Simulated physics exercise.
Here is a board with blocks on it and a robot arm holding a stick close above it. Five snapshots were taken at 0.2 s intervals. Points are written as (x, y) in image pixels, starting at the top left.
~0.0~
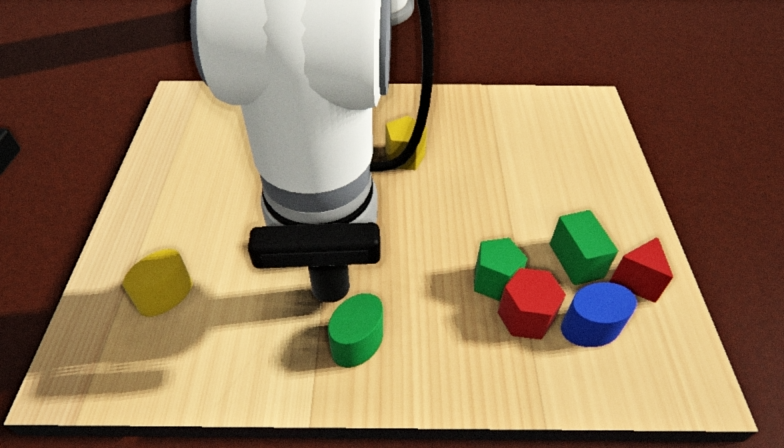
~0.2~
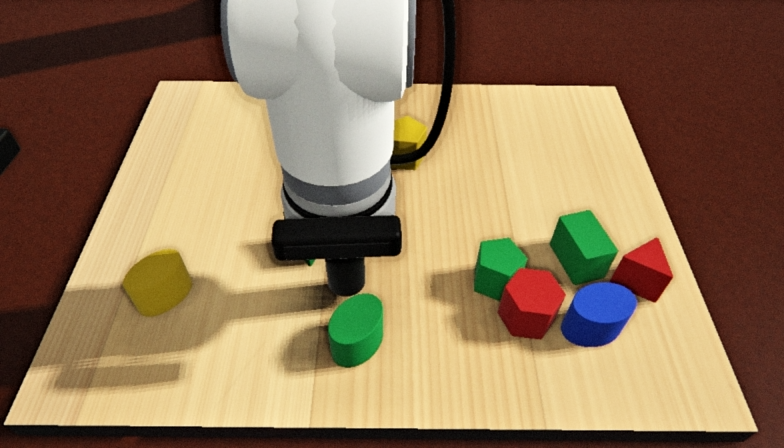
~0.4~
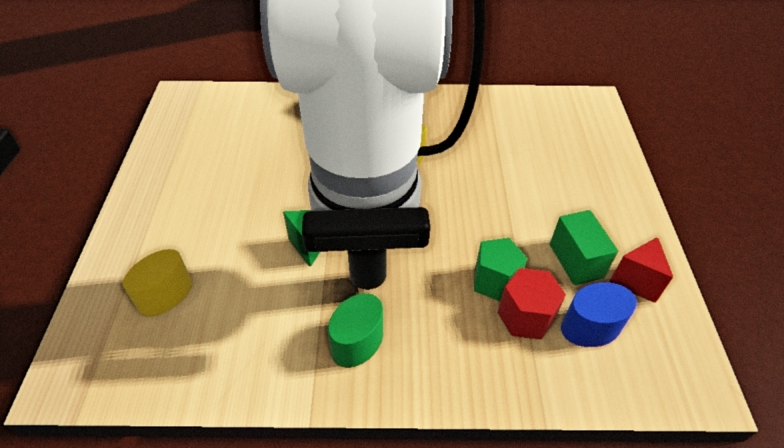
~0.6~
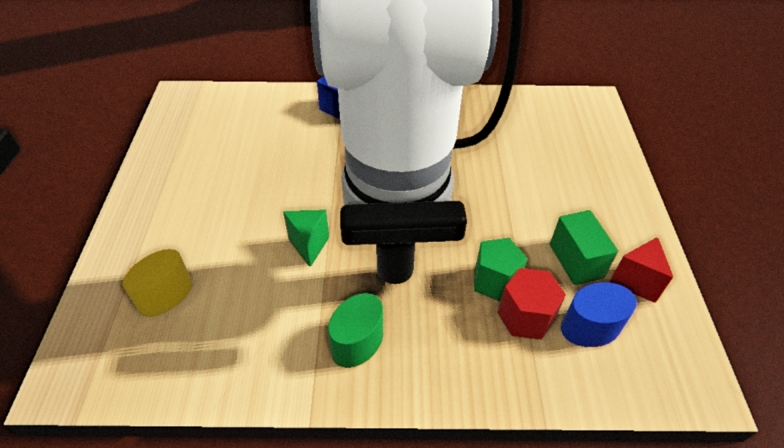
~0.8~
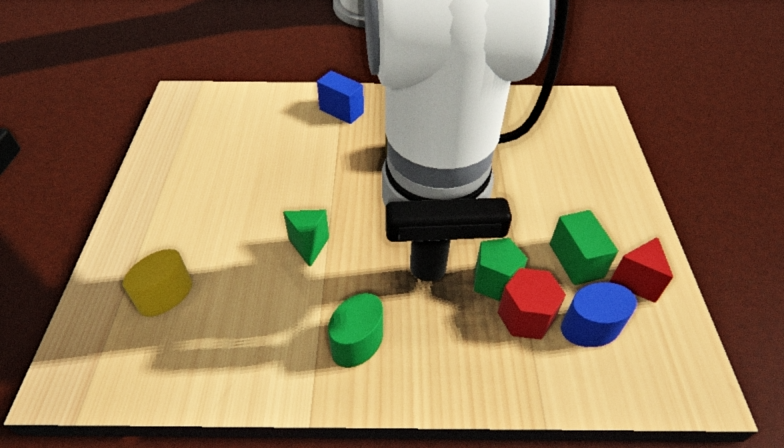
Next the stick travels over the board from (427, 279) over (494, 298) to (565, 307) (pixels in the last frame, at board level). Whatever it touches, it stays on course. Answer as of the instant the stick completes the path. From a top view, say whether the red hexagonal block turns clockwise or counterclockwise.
Looking down, it rotates clockwise.
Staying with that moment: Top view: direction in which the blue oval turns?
Viewed from overhead, the blue oval winds up turned anticlockwise.
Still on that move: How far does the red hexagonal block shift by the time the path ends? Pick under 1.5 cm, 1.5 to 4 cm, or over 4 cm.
It will fall in the top band, over 4 cm.
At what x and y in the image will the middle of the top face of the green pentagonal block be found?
The middle of its upper face should be somewhere near (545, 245).
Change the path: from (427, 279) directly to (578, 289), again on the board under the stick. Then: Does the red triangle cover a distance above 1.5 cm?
Short answer: Yes.
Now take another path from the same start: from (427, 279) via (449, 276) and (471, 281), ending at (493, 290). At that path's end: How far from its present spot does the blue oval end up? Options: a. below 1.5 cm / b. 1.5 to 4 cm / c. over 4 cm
(a)
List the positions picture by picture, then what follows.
Lower end of the stick at (331, 287), tops of blocks, green pentagonal block at (502, 255), red hexagonal block at (536, 290), green oblong block at (589, 233), blue oval at (605, 302), in the first picture.
Stick at (347, 281), blocks as before, in the second picture.
Stick at (368, 275), blocks as before, in the third picture.
Stick at (395, 270), blocks as before, in the fourth picture.
Stick at (428, 267), green pentagonal block at (502, 255), red hexagonal block at (536, 290), green oblong block at (589, 233), blue oval at (605, 302), in the fifth picture.
What follows on the original path. One third of the way, stick at (475, 281); green pentagonal block at (514, 253), turned 25° anticlockwise; red hexagonal block at (543, 293), turned 20° clockwise.
Two thirds of the way, stick at (523, 291); green pentagonal block at (541, 247), turned 80° anticlockwise; red hexagonal block at (568, 308), turned 45° clockwise; blue oval at (624, 311), turned 40° anticlockwise.
At the end, stick at (570, 296); green pentagonal block at (544, 246), turned 90° anticlockwise; red hexagonal block at (591, 322), turned 100° clockwise; green oblong block not moved; blue oval at (646, 321), turned 75° anticlockwise.
